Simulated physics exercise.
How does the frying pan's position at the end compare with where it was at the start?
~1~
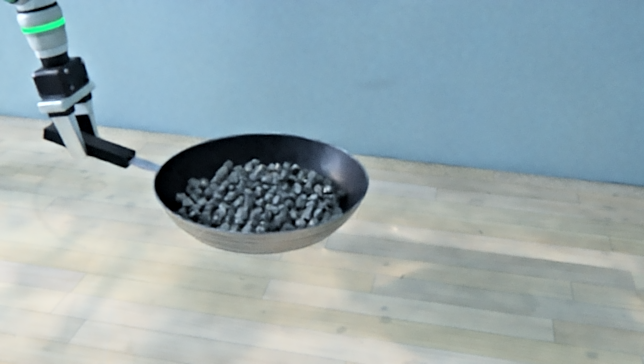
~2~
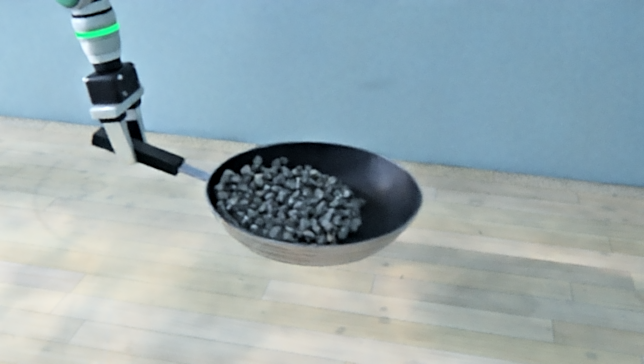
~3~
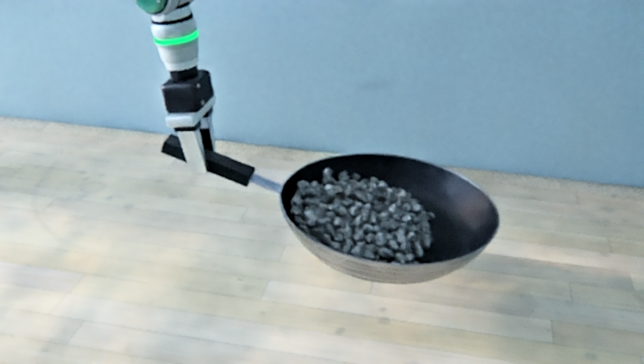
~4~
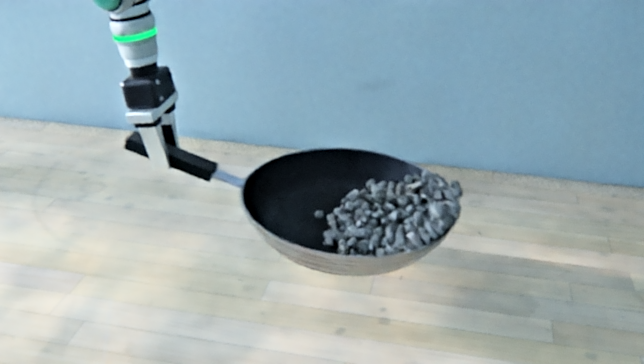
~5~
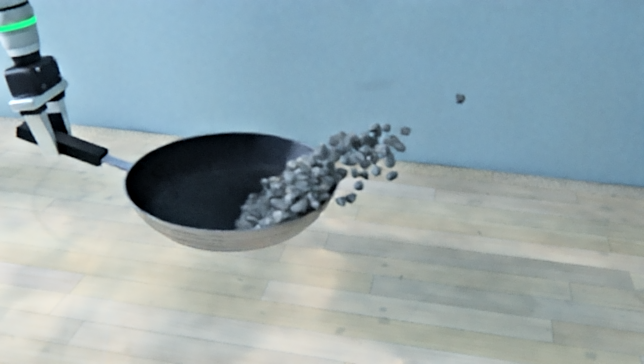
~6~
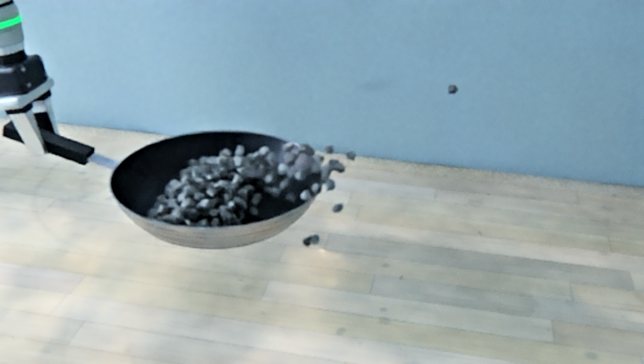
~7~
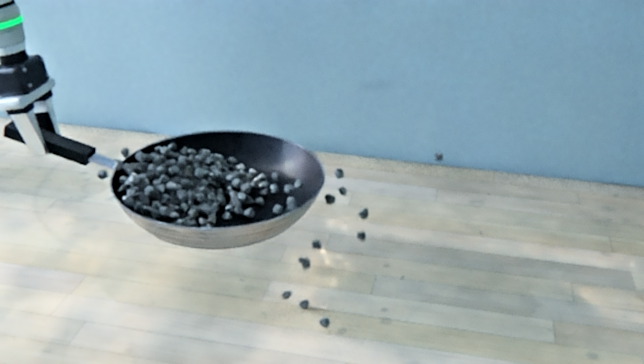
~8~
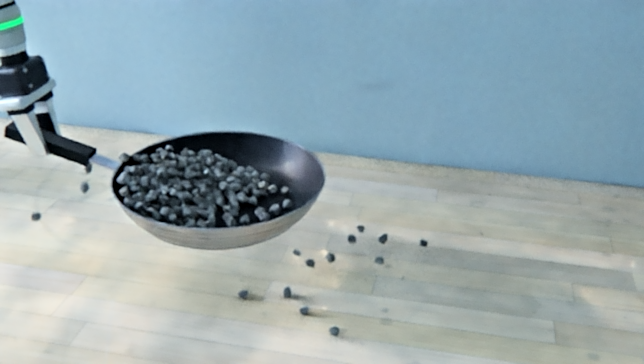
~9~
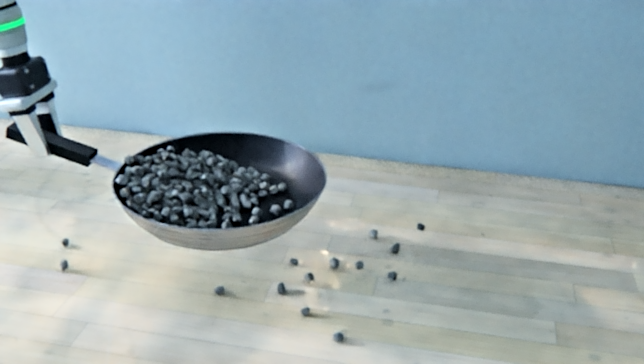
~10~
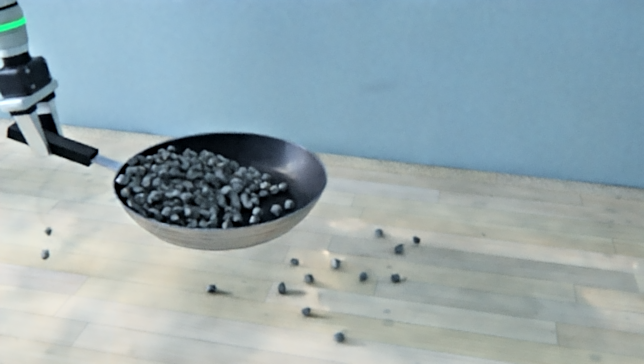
The frying pan ends up a little further to the left than where it started, still held level above the pale planks.
